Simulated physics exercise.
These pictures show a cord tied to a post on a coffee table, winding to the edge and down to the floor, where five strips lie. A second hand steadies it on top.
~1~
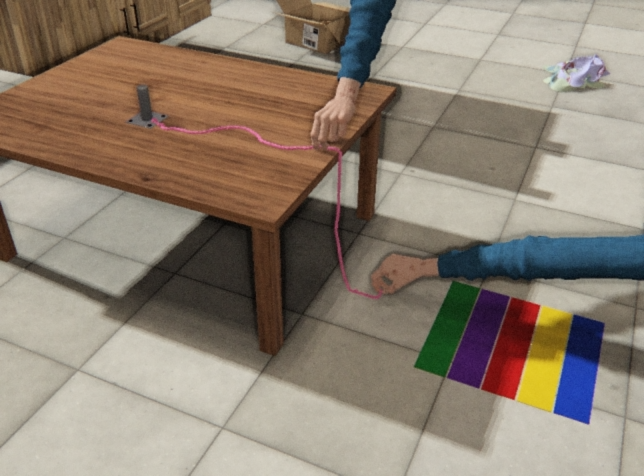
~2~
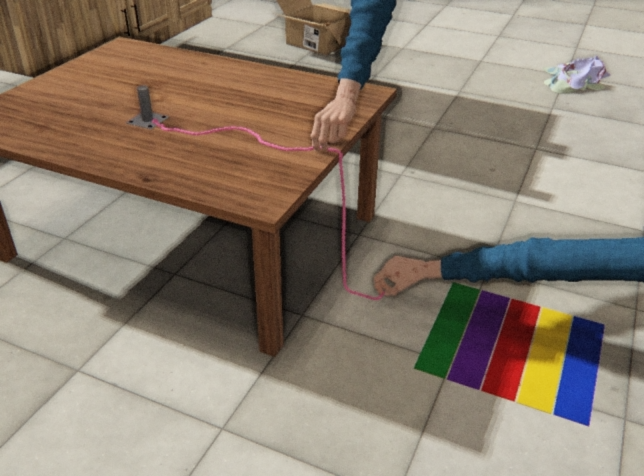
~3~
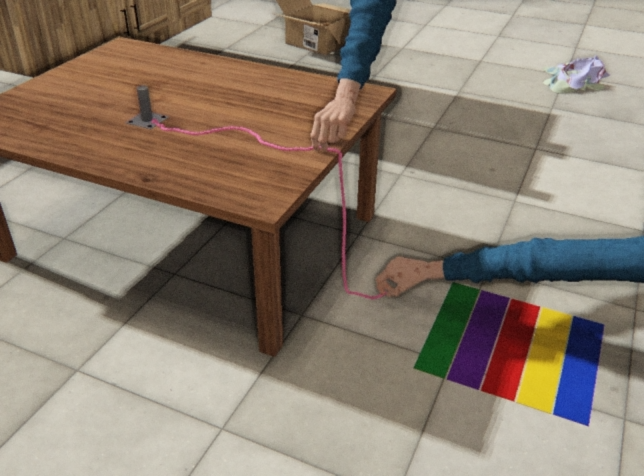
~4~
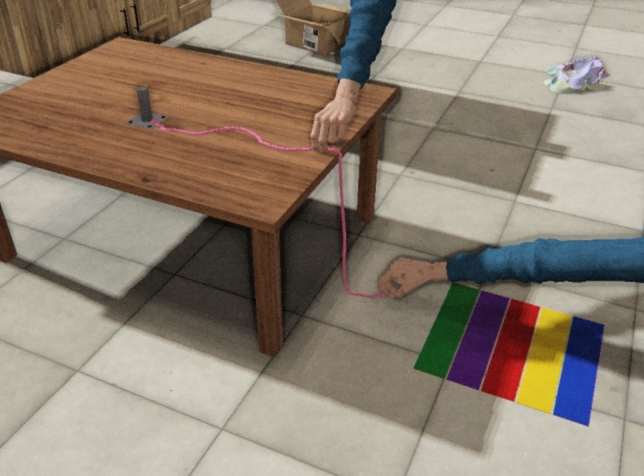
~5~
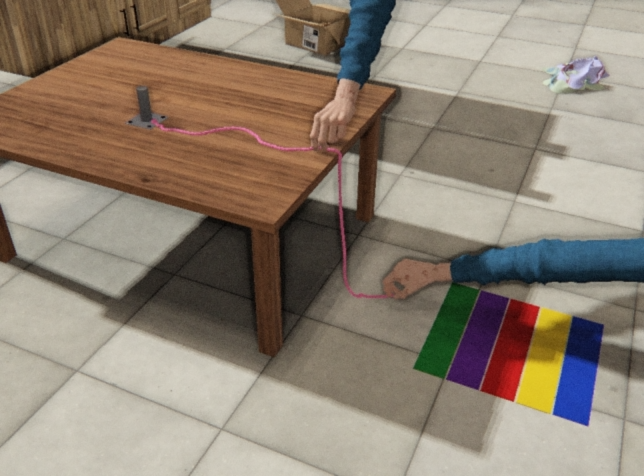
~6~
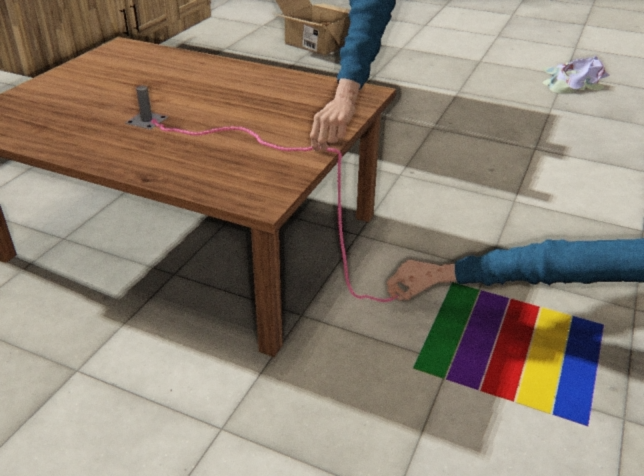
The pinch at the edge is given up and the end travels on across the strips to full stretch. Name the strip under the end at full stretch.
The end stops over the red strip.
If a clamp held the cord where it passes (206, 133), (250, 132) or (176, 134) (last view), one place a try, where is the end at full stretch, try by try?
Near (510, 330), (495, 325) and (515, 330).
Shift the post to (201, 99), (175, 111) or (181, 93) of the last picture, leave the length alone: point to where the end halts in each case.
Try by try, around (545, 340), (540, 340) and (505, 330).
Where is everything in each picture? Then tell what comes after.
In the first picture, end (381, 290); green (437, 354); purple (470, 365); red (503, 376); yellow (539, 387); blue (575, 398).
In the second picture, end (384, 292); cord through (174, 130) (236, 128) (287, 150) (342, 172) (344, 229) (345, 285).
In the third picture, end (386, 293).
In the fourth picture, end (389, 294); cord through (173, 130) (236, 129) (287, 150) (340, 172) (344, 230) (346, 285).
In the fifth picture, end (393, 295).
In the sixth picture, end (397, 296); cord through (173, 130) (235, 129) (286, 150) (339, 171) (341, 229) (348, 285).
Soon after, end near (455, 313); over green.
Then, end near (496, 325); over purple.
At full stretch, end near (521, 333); over red. It gets as far as the red strip.
